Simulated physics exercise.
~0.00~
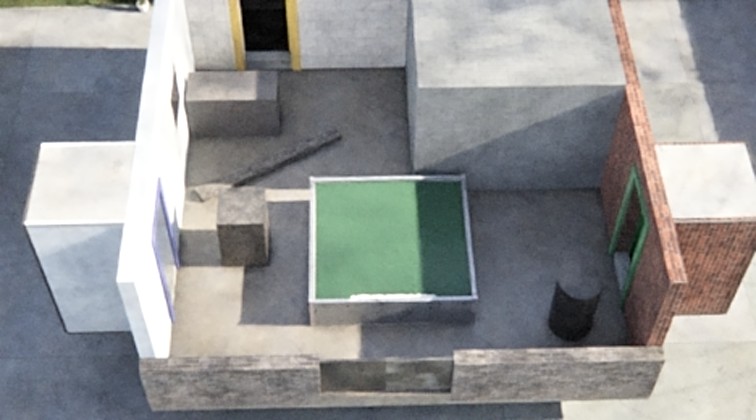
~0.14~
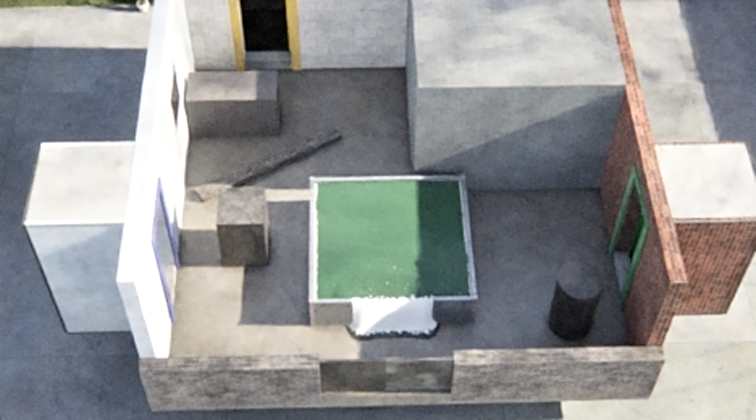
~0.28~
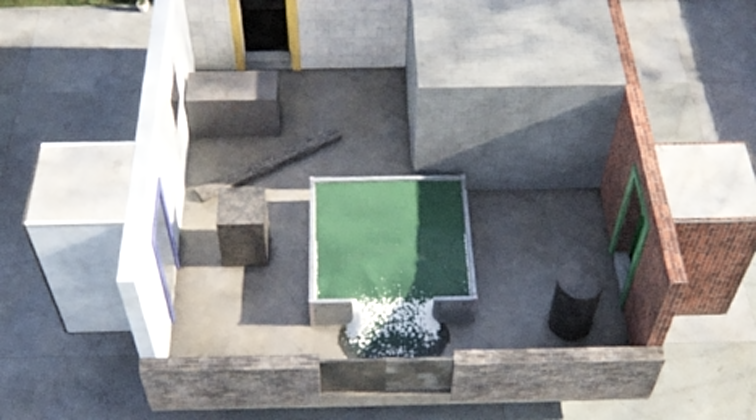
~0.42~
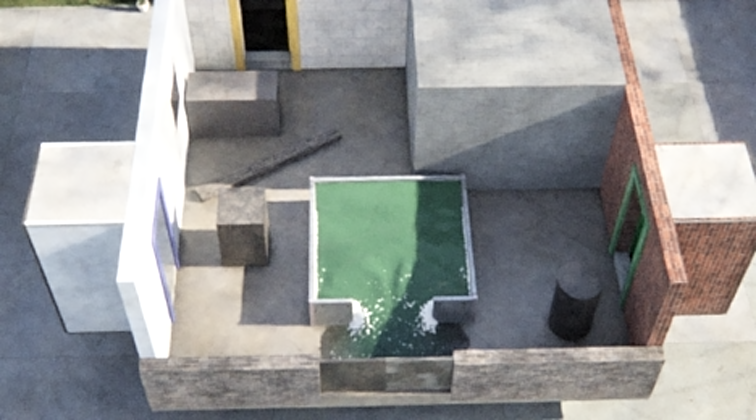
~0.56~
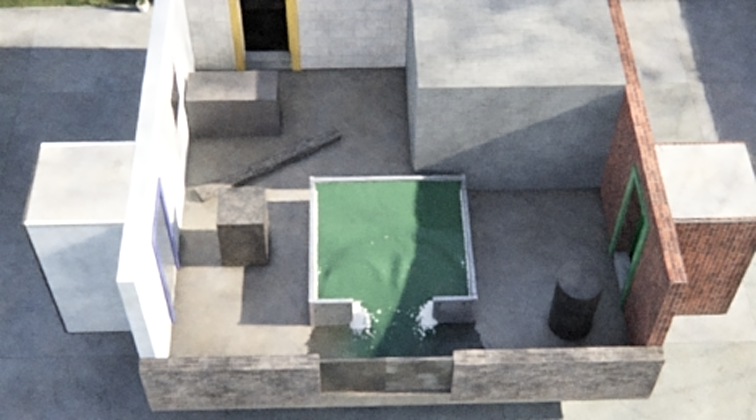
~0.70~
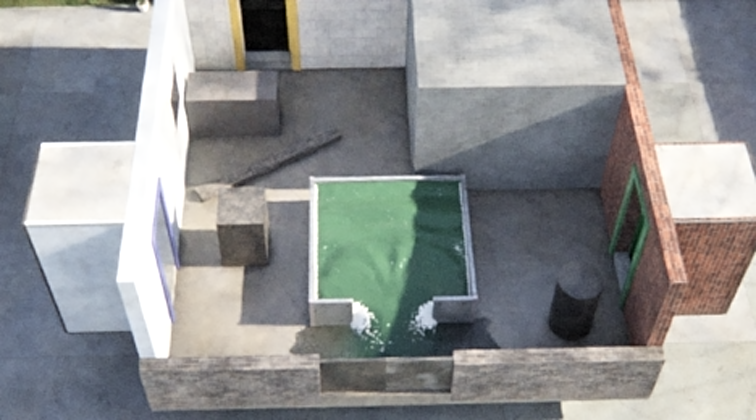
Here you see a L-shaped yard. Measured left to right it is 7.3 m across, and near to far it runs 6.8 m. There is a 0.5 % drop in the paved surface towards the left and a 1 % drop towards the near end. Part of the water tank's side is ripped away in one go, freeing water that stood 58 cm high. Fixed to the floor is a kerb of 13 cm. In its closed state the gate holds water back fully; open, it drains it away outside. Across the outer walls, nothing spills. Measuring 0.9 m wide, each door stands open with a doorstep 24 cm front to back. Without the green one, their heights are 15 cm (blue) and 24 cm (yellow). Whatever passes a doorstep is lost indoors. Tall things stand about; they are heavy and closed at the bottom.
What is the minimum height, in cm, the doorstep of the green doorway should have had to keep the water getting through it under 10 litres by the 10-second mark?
8.5 cm.
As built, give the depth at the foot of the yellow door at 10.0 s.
Some 2.5 cm.
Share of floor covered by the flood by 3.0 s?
Roughly 50 percent.
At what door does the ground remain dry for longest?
The yellow door.
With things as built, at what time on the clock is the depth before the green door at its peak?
Near 8.0 seconds.
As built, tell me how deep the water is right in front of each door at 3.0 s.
In cm - blue: 19, yellow: 0, green: 6.
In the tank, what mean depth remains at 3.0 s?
Close to 31 cm deep on average.
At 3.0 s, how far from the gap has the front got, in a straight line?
Close to 4.6 metres, I'd say.
After 1.4 s water covers 15 % of the floor, deepest (49 cm) near (399, 381); it has not reached the green door.
After 3.0 s water covers 50 % of the floor, deepest (34 cm) near (387, 371); 6 cm at the green door, 0 litres in over its 13 cm doorstep.
After 10.0 s water covers 95 % of the floor, deepest (17 cm) near (630, 375); 9 cm at the green door, 0 litres in over its 13 cm doorstep.
At the green door as built, the water arrived by 2.4 s and peaked near 11 cm at 8.2 s.
With a doorstep of 7.5 cm, 15 litres would have come in within the 10 s; with 10 cm, 5 litres. So under 10 litres takes about 8.5 cm.
